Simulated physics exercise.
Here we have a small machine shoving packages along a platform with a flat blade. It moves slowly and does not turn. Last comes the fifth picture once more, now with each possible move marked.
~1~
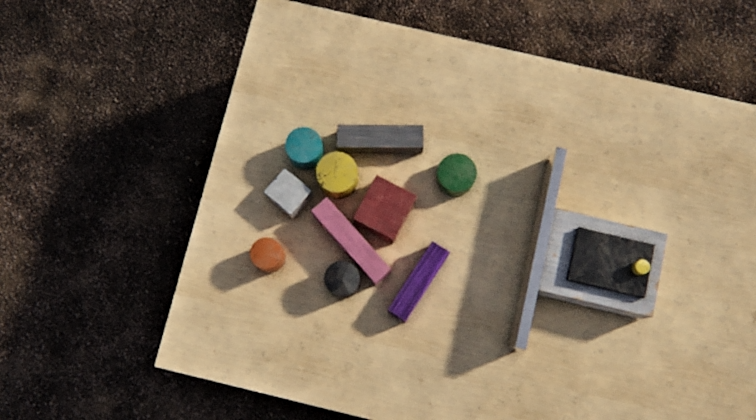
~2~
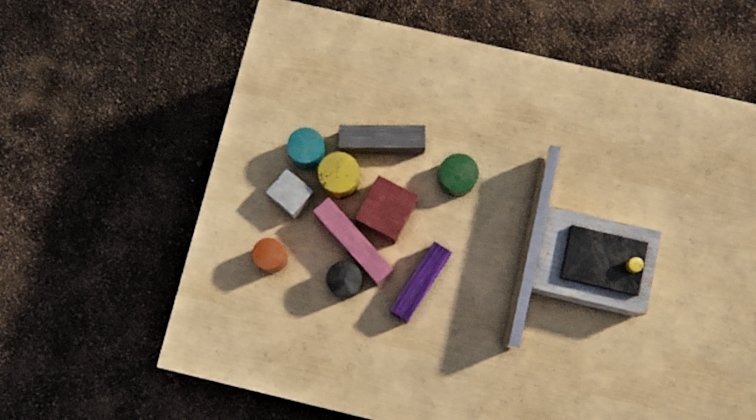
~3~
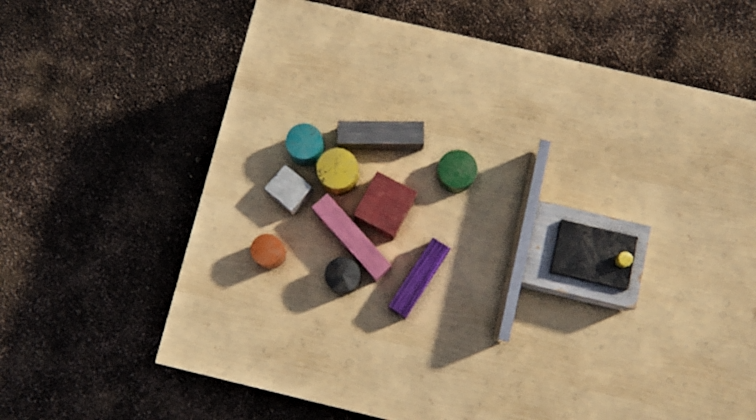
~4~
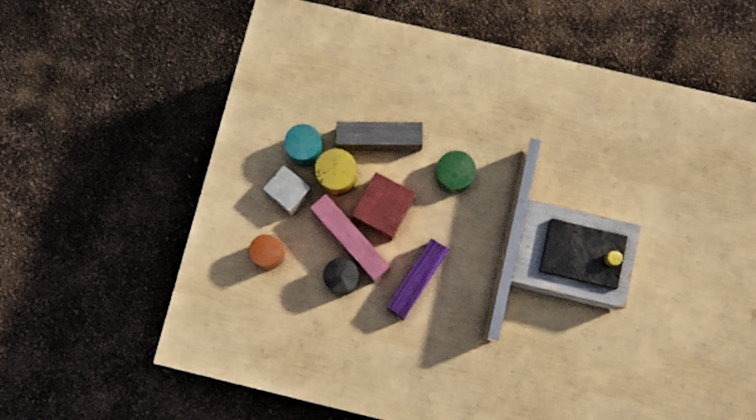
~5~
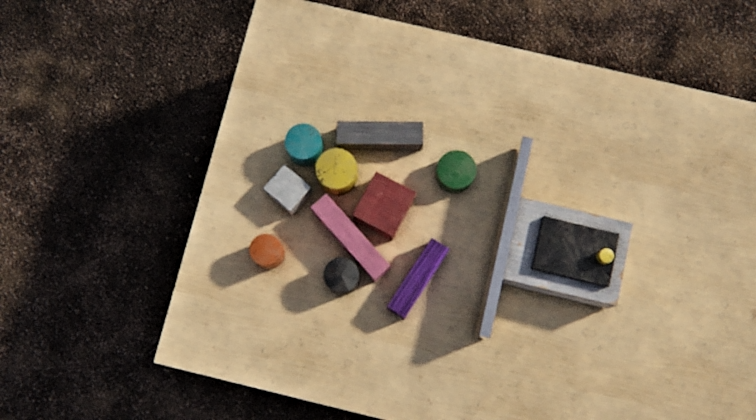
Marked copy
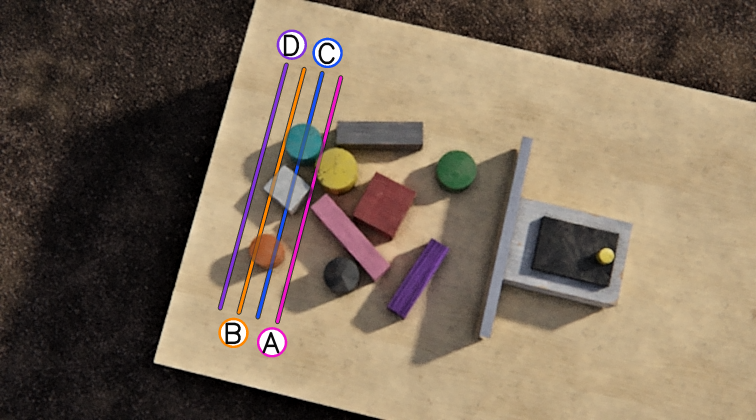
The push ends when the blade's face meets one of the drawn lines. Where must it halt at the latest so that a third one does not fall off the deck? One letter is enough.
B.
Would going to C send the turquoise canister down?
By then, yes.
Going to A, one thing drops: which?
It is the white crate.
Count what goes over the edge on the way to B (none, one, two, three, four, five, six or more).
Two.
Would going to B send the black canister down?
By then, no.
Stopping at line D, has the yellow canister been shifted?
Yes.
On the copy, A at (310, 197); B at (272, 188); C at (291, 192); D at (254, 183).
On B. First, robot (484, 230); purple stick (392, 273); green canister (408, 163).
Then, robot (399, 210); white crate (230, 166); turquoise canister (251, 128).
Finally, robot (333, 194); turquoise canister over the edge; white crate over the edge; two fallen.
By contrast, A is within the limit but short; C is within the limit but short; D drops five.
